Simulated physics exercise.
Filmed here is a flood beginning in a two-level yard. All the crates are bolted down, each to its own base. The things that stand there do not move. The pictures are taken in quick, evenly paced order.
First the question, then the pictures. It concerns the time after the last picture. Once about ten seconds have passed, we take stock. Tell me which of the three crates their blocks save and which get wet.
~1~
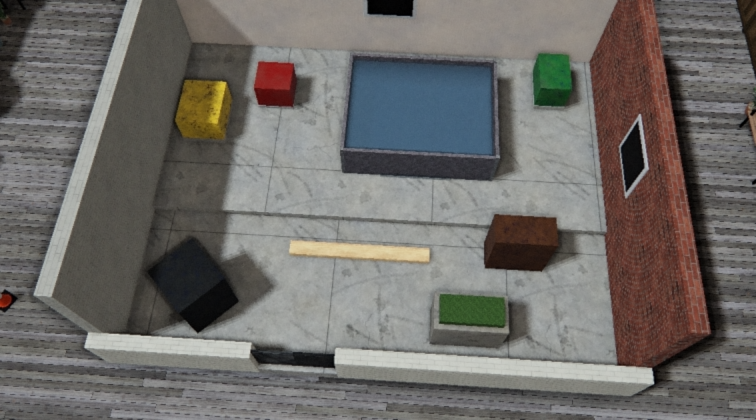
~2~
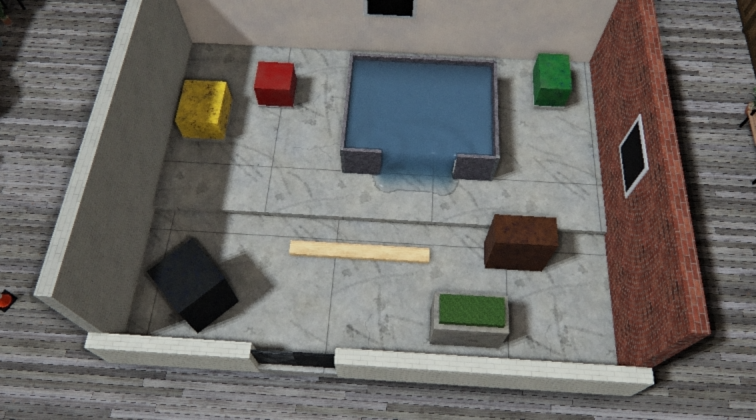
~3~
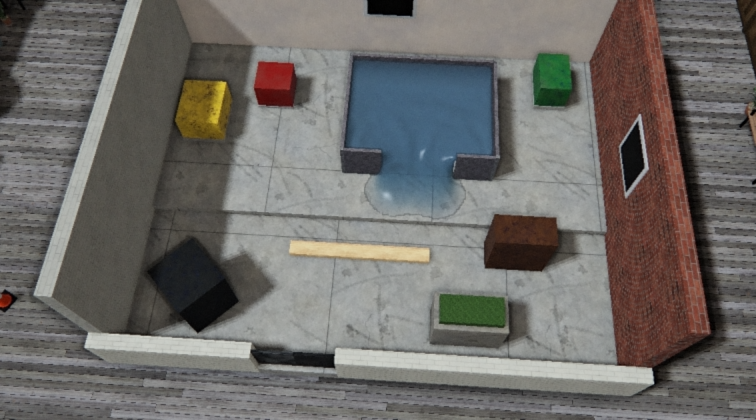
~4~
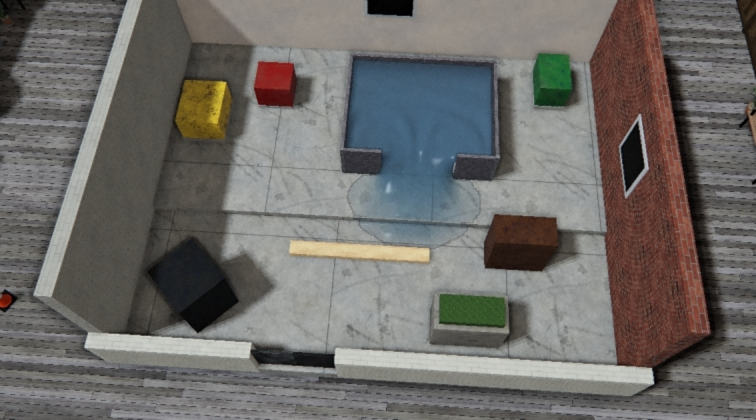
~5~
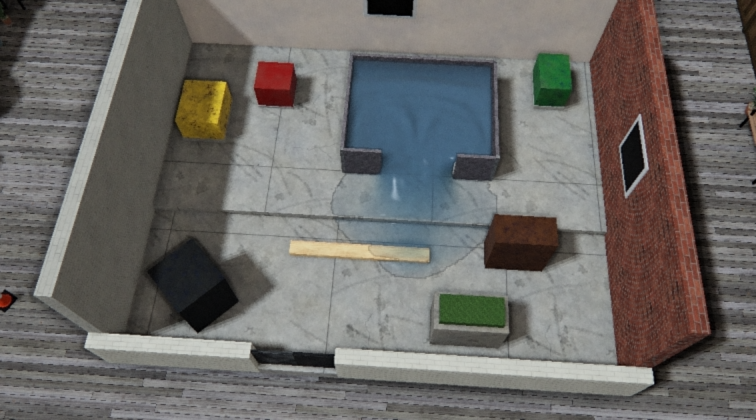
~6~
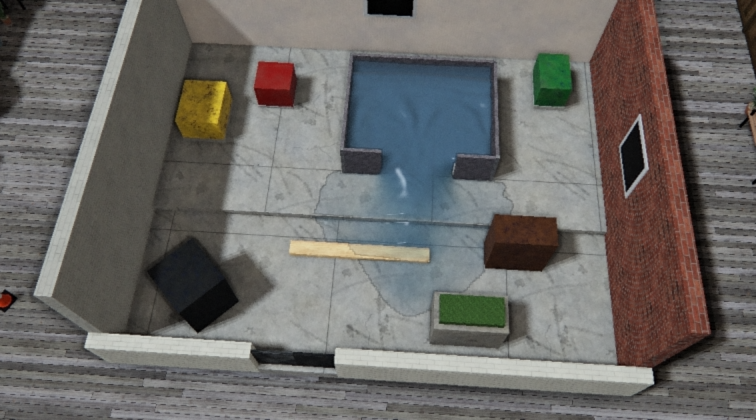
The green crate is protected; the yellow crate is protected; the red crate is protected.
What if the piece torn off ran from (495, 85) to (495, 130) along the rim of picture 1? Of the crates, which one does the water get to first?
I'd go with the one in green.
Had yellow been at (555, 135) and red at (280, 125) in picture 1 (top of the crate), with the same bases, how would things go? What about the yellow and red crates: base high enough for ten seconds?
Outcome - yellow crate is not reached, red crate is not reached.
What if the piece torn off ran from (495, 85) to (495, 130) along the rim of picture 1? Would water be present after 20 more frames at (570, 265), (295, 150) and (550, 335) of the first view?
One by one, they turn out drenched, not soaked and drenched.
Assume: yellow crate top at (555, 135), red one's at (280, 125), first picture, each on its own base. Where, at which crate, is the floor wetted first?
I'd say it is the yellow crate.
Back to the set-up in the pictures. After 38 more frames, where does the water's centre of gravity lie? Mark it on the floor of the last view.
I'd point to (391, 239).
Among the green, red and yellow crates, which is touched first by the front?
I reckon it's the yellow-painted one.
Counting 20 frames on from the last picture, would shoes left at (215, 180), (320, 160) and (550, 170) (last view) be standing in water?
Going through them in order, I'd say clear, clear and clear.
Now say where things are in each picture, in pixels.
The first frame shows still water in the tank at (421, 106).
In the second frame, the front is at (378, 182), out from the gap at (418, 166).
In the third frame, the front is at (383, 209), out from the gap at (418, 168).
In the fourth frame, the front is at (381, 237), out from the gap at (418, 169).
In the fifth frame, the front is at (399, 273), out from the gap at (418, 168).
In the sixth frame, water pours out at (418, 168) and has run to (404, 310).
A moment on, water covers 25 % of the floor; the green crate not reached, the yellow crate not reached, the red crate not reached.
Next, water covers 45 % of the floor; the green crate not reached, the yellow crate not reached, the red crate not reached.
Then, water covers 50 % of the floor; the green crate not reached, the yellow crate not reached, the red crate not reached.
Later, water covers 65 % of the floor; the green crate not reached, the yellow crate water round its plinth, the red crate not reached.
In the end, water covers 60 % of the floor; the green crate stayed above the water, the yellow crate stayed above the water, the red crate stayed above the water.
